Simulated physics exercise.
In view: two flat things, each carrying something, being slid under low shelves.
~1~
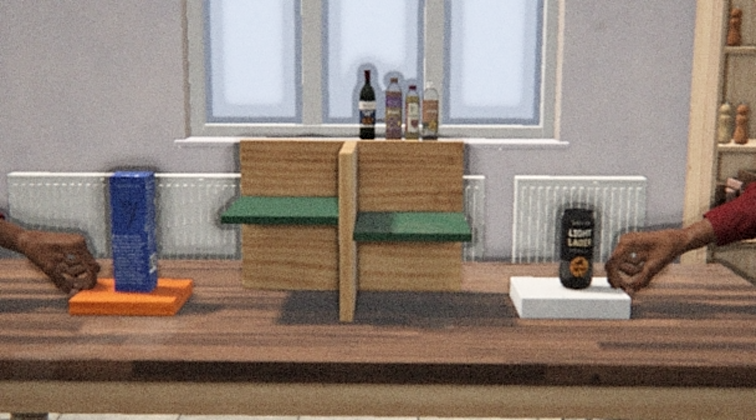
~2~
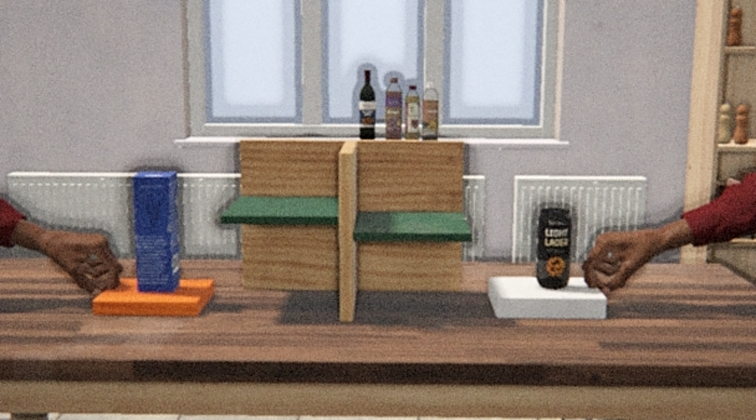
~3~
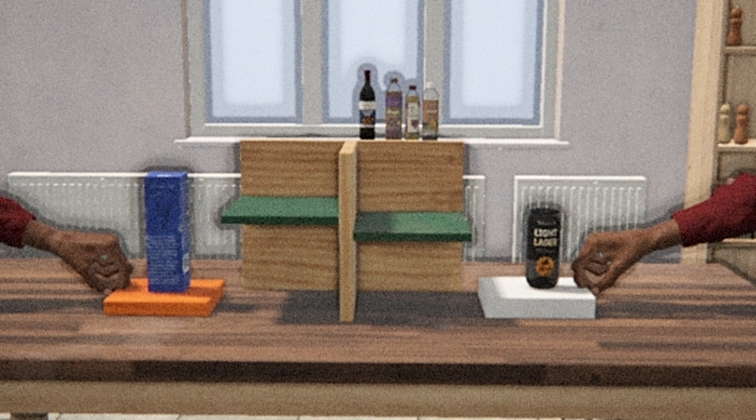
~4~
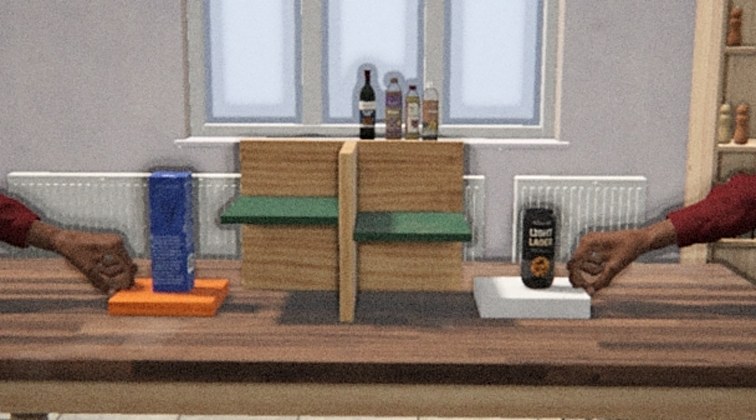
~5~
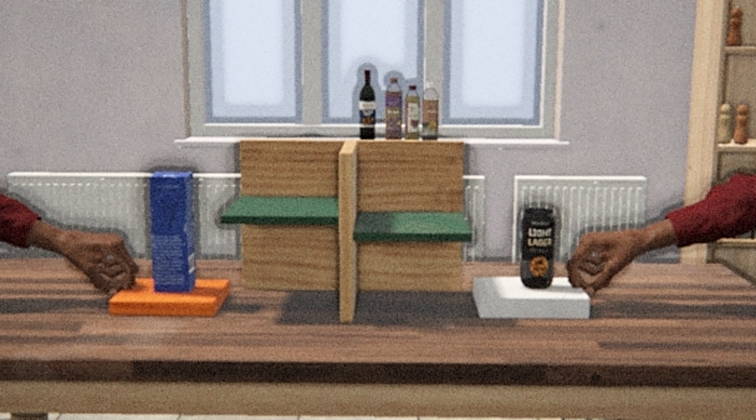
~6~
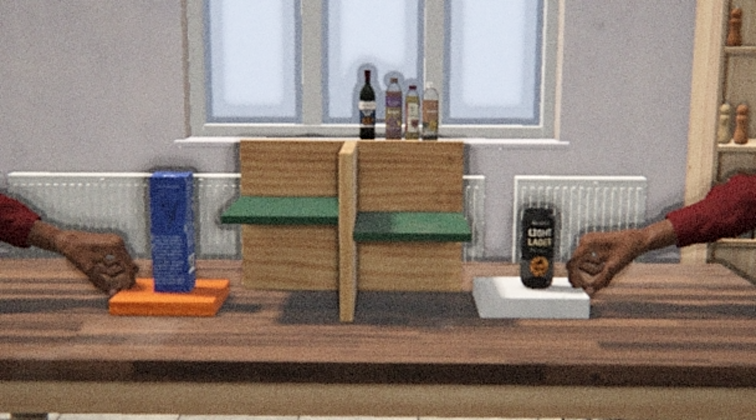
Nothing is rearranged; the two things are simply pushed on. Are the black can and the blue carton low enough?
Outcome: The black can gets scraped off its spot and the blue carton gets scraped off its spot.
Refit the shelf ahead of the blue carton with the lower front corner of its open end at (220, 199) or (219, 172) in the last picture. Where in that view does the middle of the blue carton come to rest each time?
Near (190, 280) and (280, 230).
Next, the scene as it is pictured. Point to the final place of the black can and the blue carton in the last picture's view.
First (498, 280), then (191, 278).
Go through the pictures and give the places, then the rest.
The first picture shows hands sliding the things forward; black can (577, 249); blue carton (134, 232); orange board (134, 297).
The second picture shows hands sliding the things forward; blue carton (157, 232); shelf (349, 226).
The third picture shows hands sliding the things forward; black can (543, 249); white tray (534, 297).
The fourth picture shows hands sliding the things forward; blue carton (172, 232); orange board (171, 297).
The fifth picture shows hands sliding the things forward; black can (538, 249); shelf (349, 226).
The sixth picture shows hands sliding the things forward; black can (538, 249); blue carton (173, 232); white tray (529, 297).
Then, 1.22 s after the last picture, black can tipped 24° from how it was near (478, 245); blue carton tipped 23° from how it was near (218, 230).
At rest, the black can is knocked back, near (498, 280); the blue carton is knocked back, near (191, 278).
